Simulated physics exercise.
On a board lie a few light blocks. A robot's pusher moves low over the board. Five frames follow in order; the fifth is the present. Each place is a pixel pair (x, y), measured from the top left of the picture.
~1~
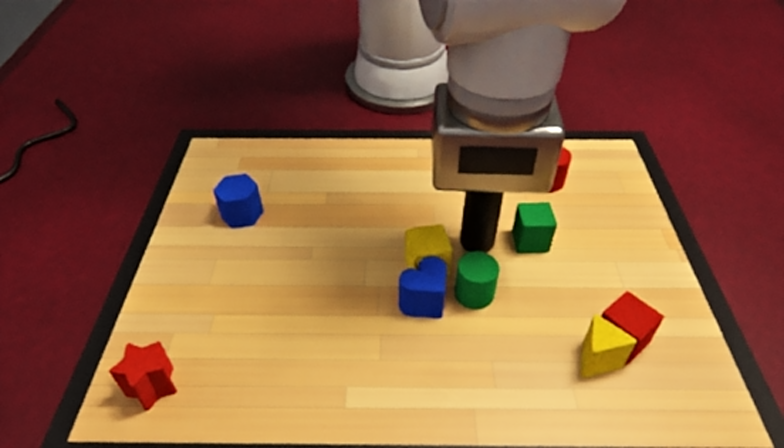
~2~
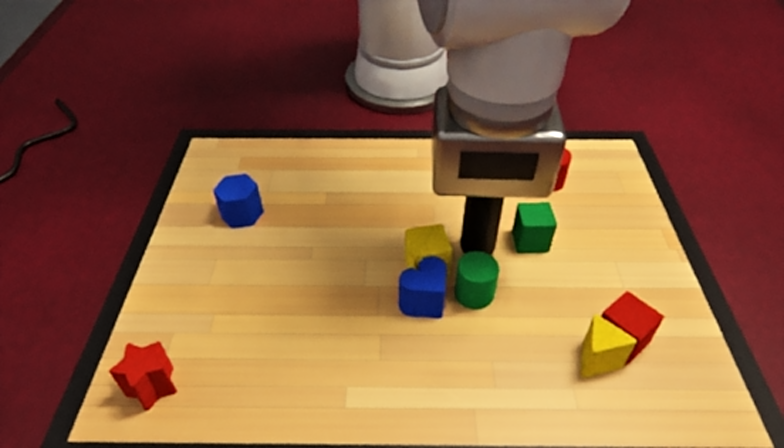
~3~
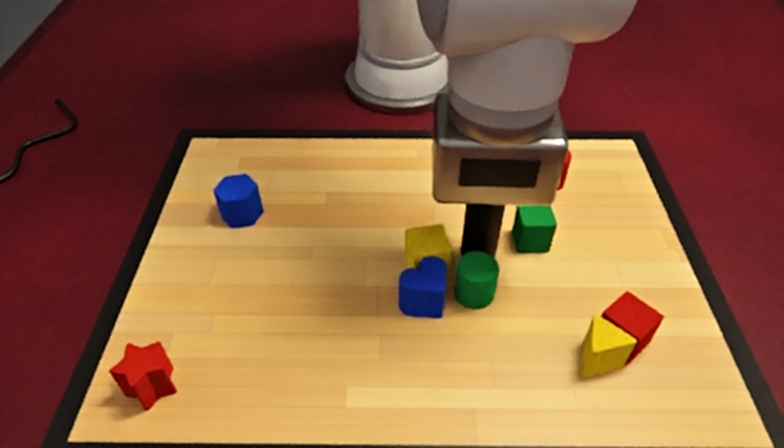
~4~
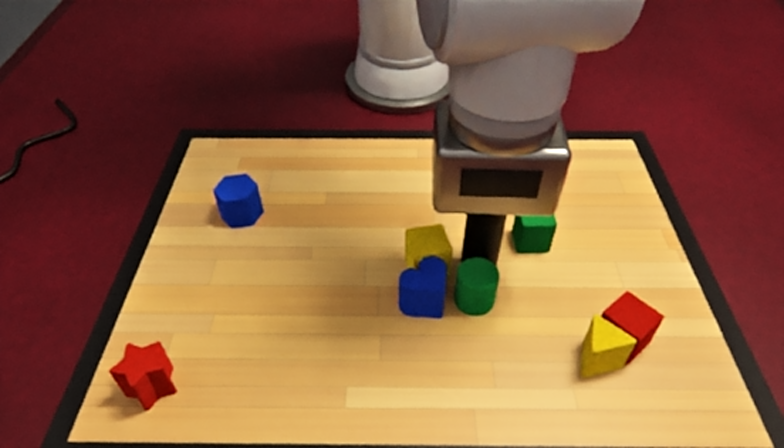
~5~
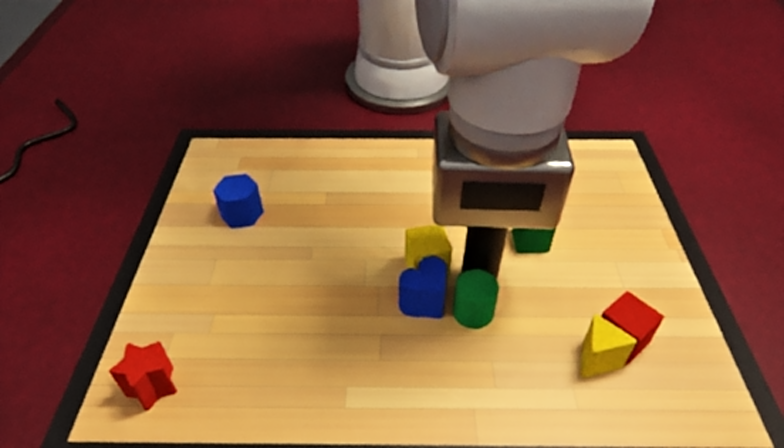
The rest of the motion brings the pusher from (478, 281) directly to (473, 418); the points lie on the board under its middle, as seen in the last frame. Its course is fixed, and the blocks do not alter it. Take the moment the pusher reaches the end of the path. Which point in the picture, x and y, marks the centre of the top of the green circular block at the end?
The answer is (435, 415).
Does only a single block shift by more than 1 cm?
In short: Yes.
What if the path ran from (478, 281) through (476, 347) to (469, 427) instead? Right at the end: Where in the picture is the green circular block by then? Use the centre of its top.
The middle of its upper face will lie at (426, 413).
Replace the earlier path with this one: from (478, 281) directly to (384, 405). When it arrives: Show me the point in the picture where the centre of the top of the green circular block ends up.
My estimate: (468, 342).
The first path, step by step. One third of the way, pusher at (477, 315); green circular block at (470, 329).
Two thirds of the way, pusher at (476, 360); green circular block at (457, 375).
At the end, pusher at (474, 412); yellow square piece in place; green circular block at (435, 415).
